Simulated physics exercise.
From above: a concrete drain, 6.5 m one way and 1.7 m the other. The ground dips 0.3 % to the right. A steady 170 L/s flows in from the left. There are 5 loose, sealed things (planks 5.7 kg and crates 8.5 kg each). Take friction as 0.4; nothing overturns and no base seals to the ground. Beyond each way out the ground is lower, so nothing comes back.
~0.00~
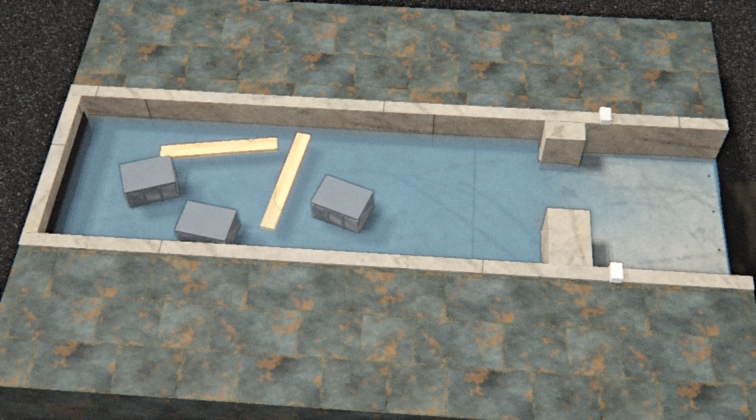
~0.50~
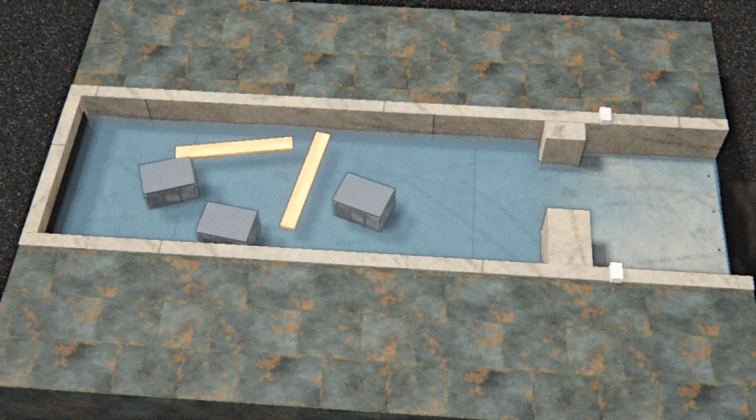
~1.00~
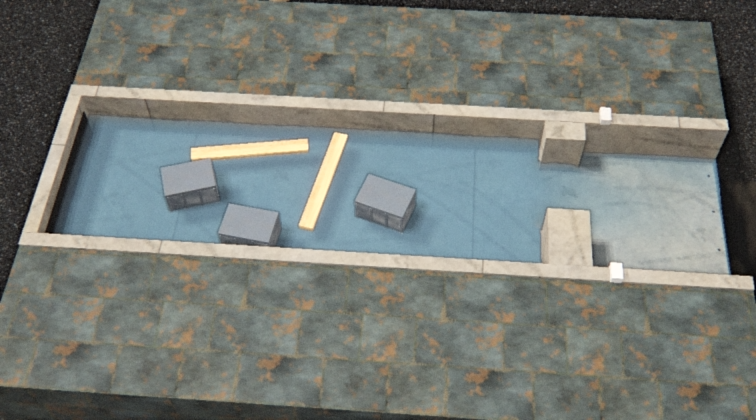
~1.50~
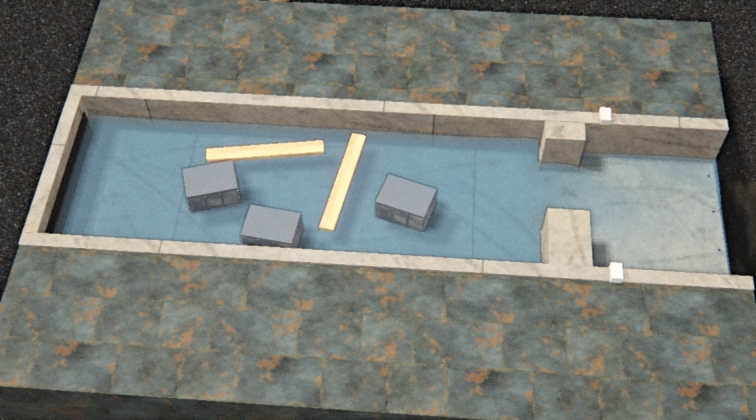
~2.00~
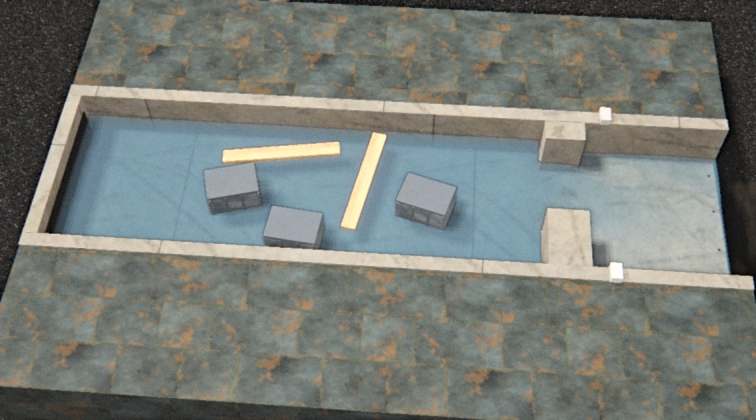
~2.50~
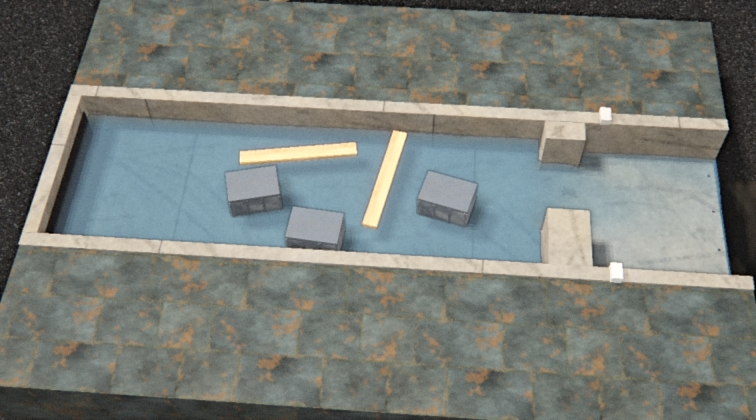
In a shallow, stone-walled channel of blue water, three gray crates and two pale wooden planks floated slowly to the right together, keeping roughly the same spacing as they drifted.
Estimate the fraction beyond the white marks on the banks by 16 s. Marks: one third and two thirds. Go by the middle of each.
That comes to less than a third.
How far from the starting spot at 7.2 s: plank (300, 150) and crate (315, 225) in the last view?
In that order: 250 cm, 300 cm.
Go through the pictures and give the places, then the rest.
In the first picture, a crate at (148, 173), afloat; a crate at (206, 220) floats; about 2200 L in view; 0 of 5 have shifted.
In the second picture, a crate at (167, 174) floats, 20 cm from its start; a crate at (227, 221) floats, 20 cm from its start; 24 cm deep round most things; 5 of 5 have shifted.
In the third picture, a crate at (188, 177) floats, 41 cm from its start; a crate at (249, 223), afloat, 41 cm from its start; about 2210 L in view; 5 of 5 have shifted.
In the fourth picture, a crate at (210, 178), afloat, 63 cm from its start; a crate at (271, 224) floats, 63 cm from its start; about 2220 L in view; 5 of 5 have shifted.
In the fifth picture, a crate at (231, 180) floats, 84 cm from its start; a crate at (293, 224) floats, 84 cm from its start; 25 cm deep round most things; 5 of 5 have shifted.
In the sixth picture, a crate at (252, 183), afloat, 106 cm from its start; a crate at (315, 225), afloat, 105 cm from its start; 24 cm deep round most things; 5 of 5 have shifted.
After 3.5 s 0 of 5 are over the mark; 5 afloat.
After 7.2 s 1 of 5 are over the mark; 4 afloat.
After 12.0 s 1 of 5 are over the mark; 4 afloat.
After 16.0 s 1 of 5 are over the mark; 4 afloat.
